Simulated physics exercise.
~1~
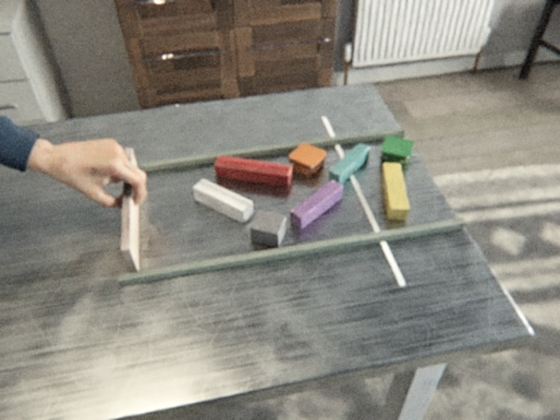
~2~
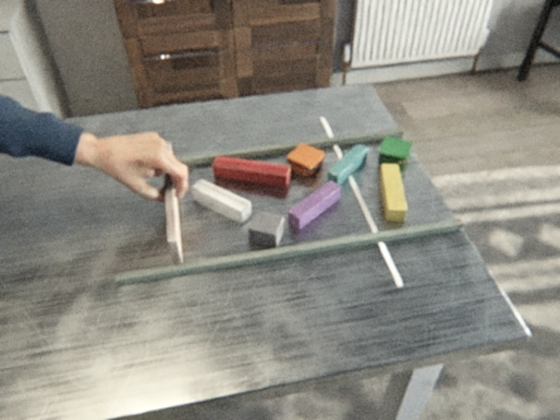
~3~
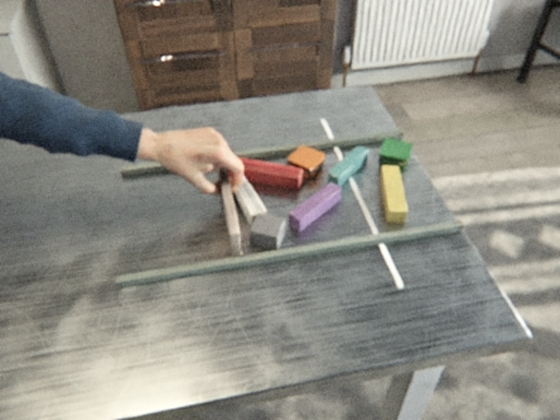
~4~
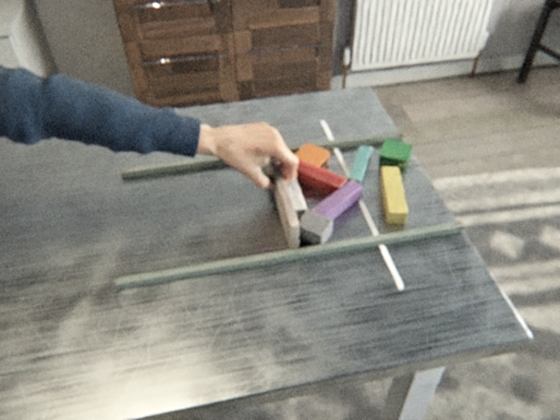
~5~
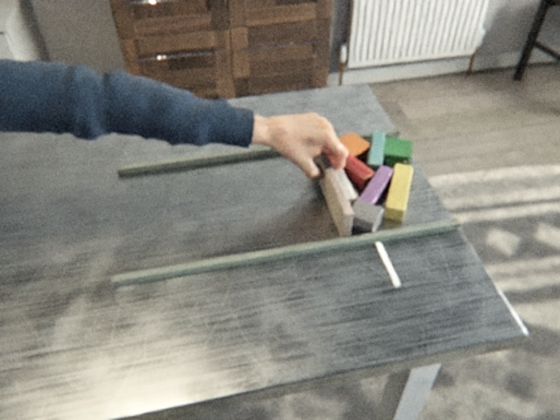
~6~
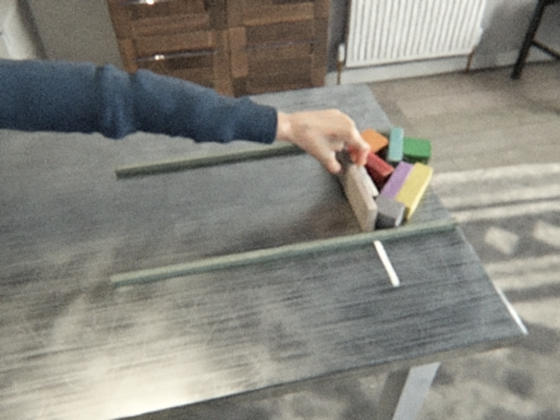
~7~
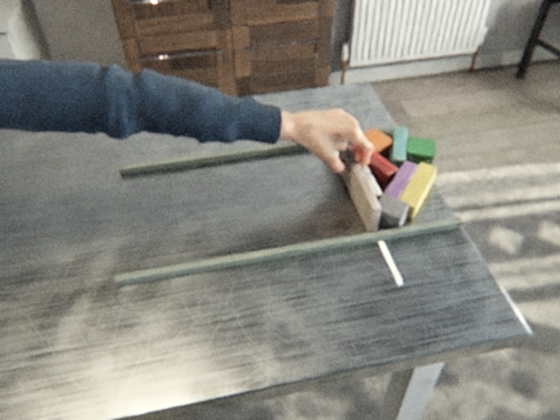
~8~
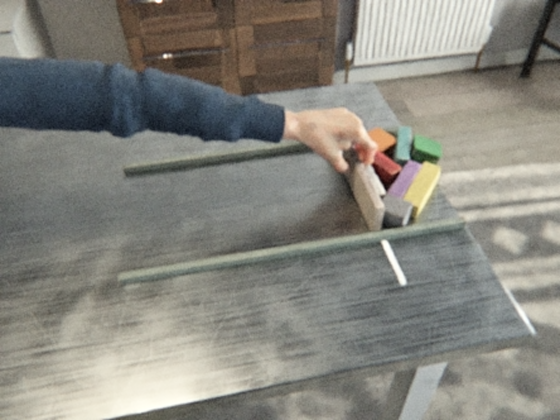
A hand in a dark blue sleeve holds a pale upright board at the left of a channel between two greenish rails on a grey table, seen from above by a slightly swaying camera. Ahead lie a white stick, a red stick, an orange block, a grey block, a purple bar and a turquoise bar, with a green block and a yellow bar farther right. The board slides right, meeting the white stick, then gathering the others into a cluster. It pushes them past the white tape toward the table's end and halts near the strip. The pieces stay bunched at the edge, and none falls.
